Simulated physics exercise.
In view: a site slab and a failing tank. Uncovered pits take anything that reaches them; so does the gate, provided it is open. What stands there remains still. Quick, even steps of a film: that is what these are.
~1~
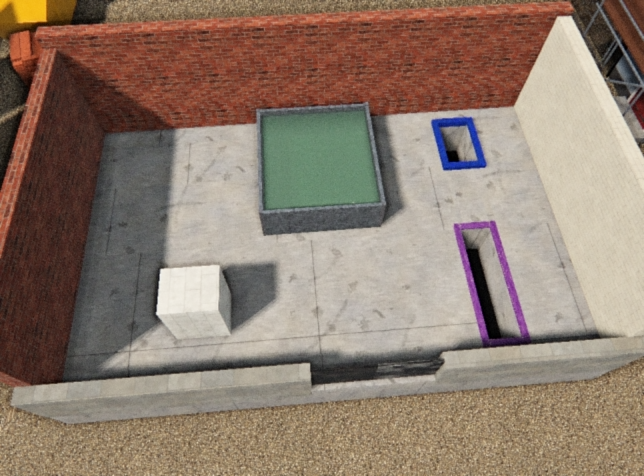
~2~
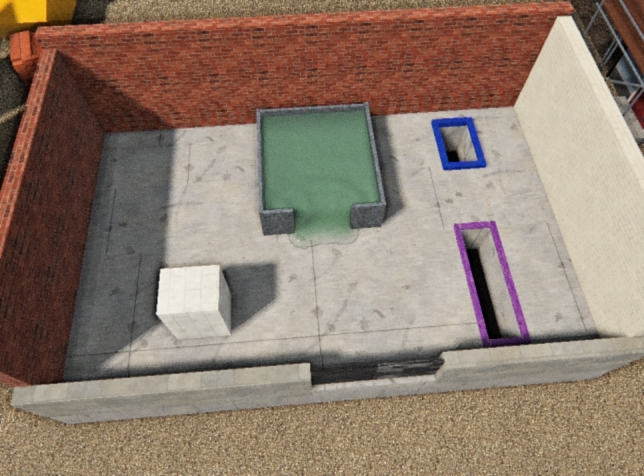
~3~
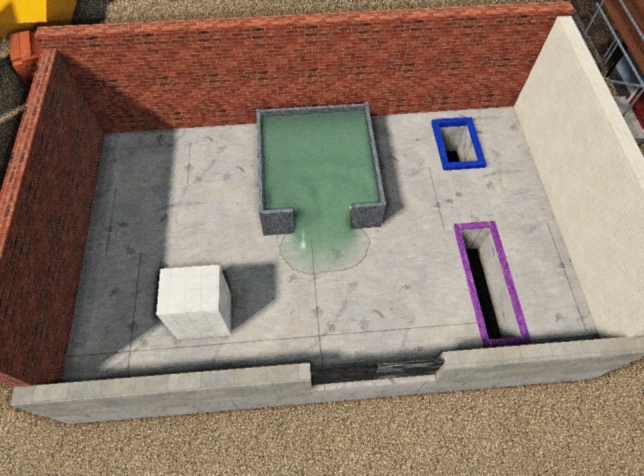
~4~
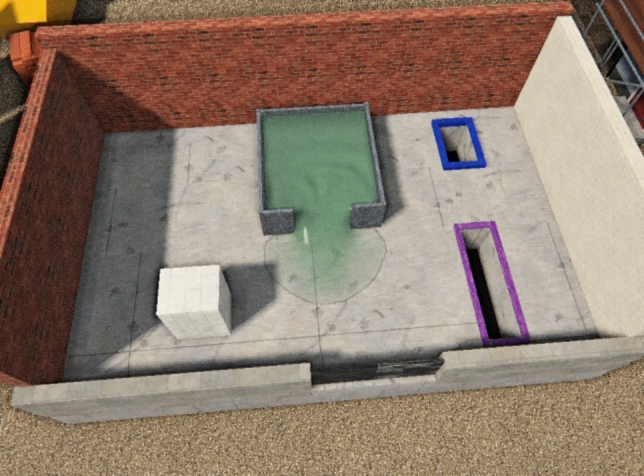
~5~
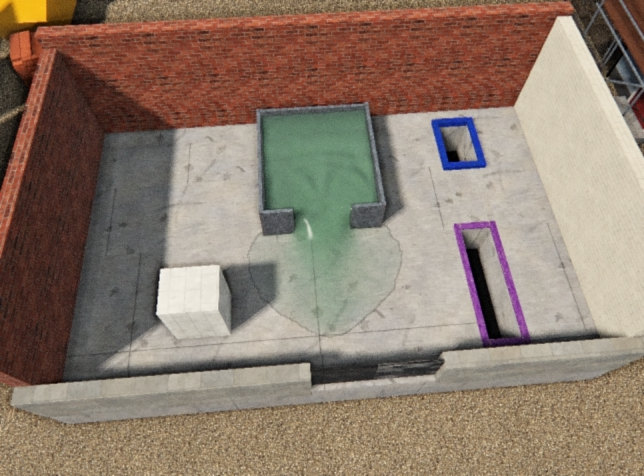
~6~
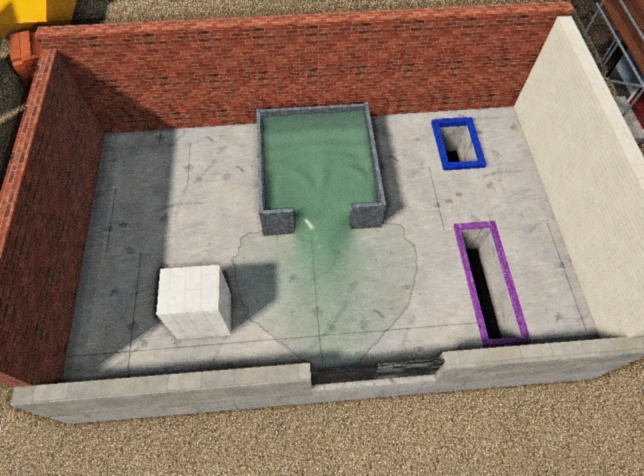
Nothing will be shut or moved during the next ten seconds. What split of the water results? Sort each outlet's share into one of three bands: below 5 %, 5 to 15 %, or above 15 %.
Shares: The gate gets below 5 %; the purple pit gets above 15 %; the blue pit gets below 5 %.
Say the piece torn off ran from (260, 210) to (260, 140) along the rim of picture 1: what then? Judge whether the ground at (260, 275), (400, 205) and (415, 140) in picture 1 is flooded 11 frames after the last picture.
The first would be still unwetted, the second still unwetted and the third still unwetted.
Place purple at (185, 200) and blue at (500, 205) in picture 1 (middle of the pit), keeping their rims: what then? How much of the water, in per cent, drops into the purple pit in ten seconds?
So the purple pit ends up with 10 in a hundred.
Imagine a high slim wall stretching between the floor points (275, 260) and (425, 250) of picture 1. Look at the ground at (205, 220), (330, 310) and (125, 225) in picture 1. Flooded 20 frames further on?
Result, listed order: Spot 1 reached by the flood, spot 2 kept clear of the flood, spot 3 reached by the flood.
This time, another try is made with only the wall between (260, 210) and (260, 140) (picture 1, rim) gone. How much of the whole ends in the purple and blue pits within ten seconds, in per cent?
The purple pit gets 10 per cent and the blue pit 0 per cent.
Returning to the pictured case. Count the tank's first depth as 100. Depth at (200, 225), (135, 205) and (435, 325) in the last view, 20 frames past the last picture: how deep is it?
Depths of roughly 0, 0 and 18 per cent.
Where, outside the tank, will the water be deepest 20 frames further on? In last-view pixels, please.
Somewhere close to (61, 396).
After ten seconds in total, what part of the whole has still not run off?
76 %.
A moment on, water covers 25 % of the floor; the gate 0 %, the purple pit 0 %, the blue pit 0 %.
Next, water covers 35 % of the floor; the gate 0 %, the purple pit 1 %, the blue pit 0 %.
Then, water covers 40 % of the floor; the gate 0 %, the purple pit 7 %, the blue pit 0 %.
Later, water covers 70 % of the floor; the gate 0 %, the purple pit 16 %, the blue pit 0 %.
In the end, water covers 85 % of the floor; the gate 0 %, the purple pit 25 %, the blue pit 0 %.
